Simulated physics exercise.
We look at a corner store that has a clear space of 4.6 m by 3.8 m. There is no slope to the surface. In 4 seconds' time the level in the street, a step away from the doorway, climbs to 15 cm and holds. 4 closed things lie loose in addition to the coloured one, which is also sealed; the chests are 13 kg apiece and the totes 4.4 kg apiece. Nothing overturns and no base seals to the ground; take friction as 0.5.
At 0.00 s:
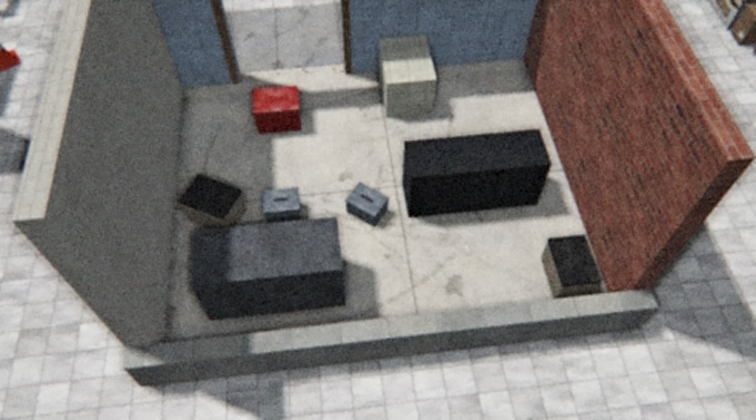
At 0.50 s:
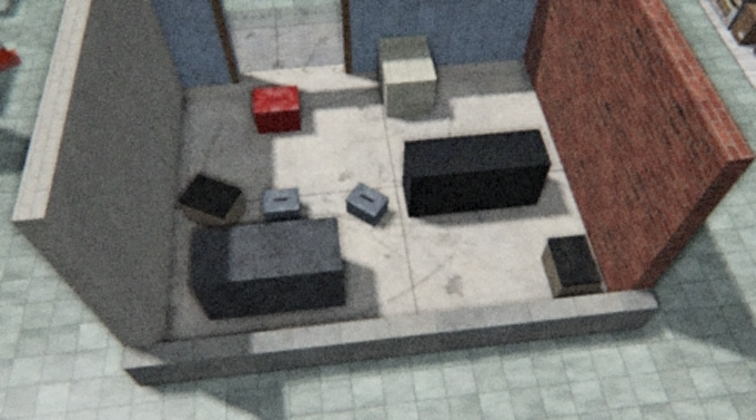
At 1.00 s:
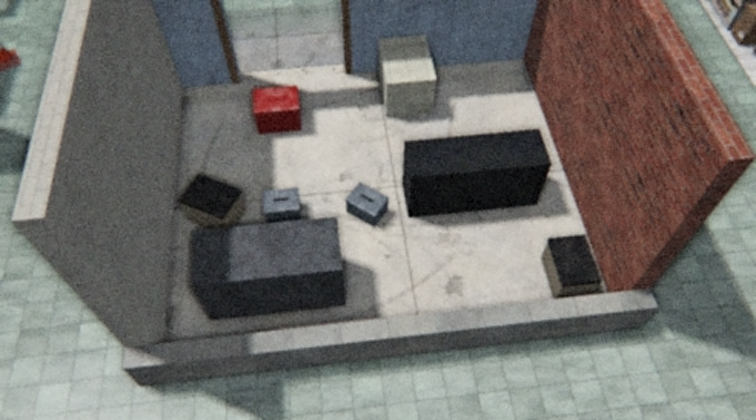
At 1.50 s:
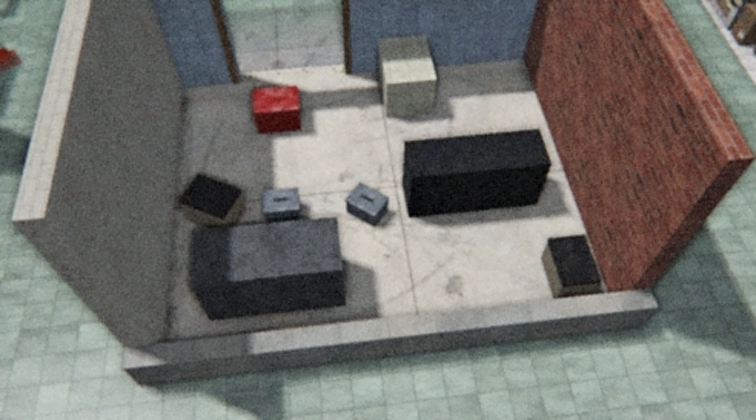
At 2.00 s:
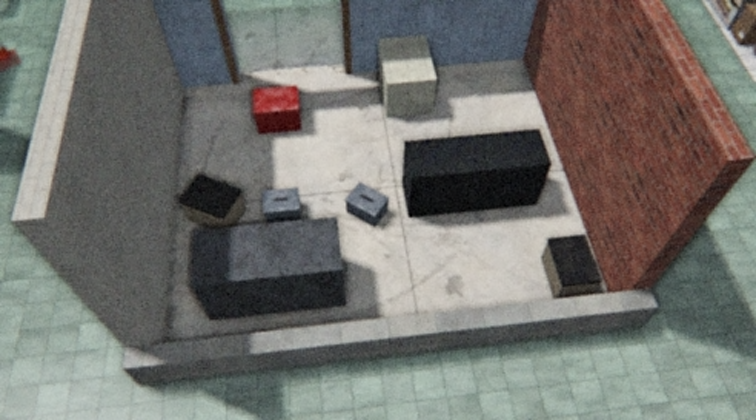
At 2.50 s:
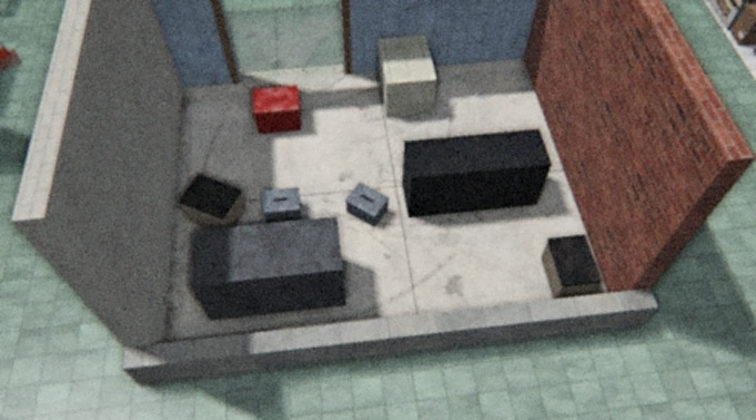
Greenish water spreads across the pale paving around an open-topped, walled room and then colours the ground at the doorway, while inside, the red chest, the smaller loose boxes and the large dark blocks all stay still.
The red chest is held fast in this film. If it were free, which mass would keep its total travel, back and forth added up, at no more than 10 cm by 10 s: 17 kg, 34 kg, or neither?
Only the greater amount keeps it steady.
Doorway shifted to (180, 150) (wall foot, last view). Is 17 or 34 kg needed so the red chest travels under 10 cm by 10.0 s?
The big mass is needed.
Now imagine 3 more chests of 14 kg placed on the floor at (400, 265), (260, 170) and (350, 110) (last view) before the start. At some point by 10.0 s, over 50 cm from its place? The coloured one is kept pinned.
Listed in order, they go beneath the bar, beneath the bar, over the bar.
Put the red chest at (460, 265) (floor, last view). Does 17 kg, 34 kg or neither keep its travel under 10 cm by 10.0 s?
Note: Both OK.
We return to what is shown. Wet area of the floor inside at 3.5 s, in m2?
Close to 1.0 m2, I'd say.
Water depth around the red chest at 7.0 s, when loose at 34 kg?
Something like 5 centimetres.
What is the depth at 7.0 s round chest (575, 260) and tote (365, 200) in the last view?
First roughly 0 cm, second roughly 4 cm.
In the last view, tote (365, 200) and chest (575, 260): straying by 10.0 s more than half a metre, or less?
In sequence, exceeded; not exceeded.
After 3.5 s the red chest would be 0 cm from its start with 17 kg and 0 cm from its start with 34 kg; 4 cm of water round it then.
After 4.5 s the red chest would be 16 cm from its start with 17 kg and 0 cm from its start with 34 kg; 5 cm of water round it then.
After 7.0 s the red chest would be 68 cm from its start with 17 kg and 0 cm from its start with 34 kg; 5 cm of water round it then.
After 10.0 s the red chest would be 107 cm from its start with 17 kg and 0 cm from its start with 34 kg; 6 cm of water round it then.
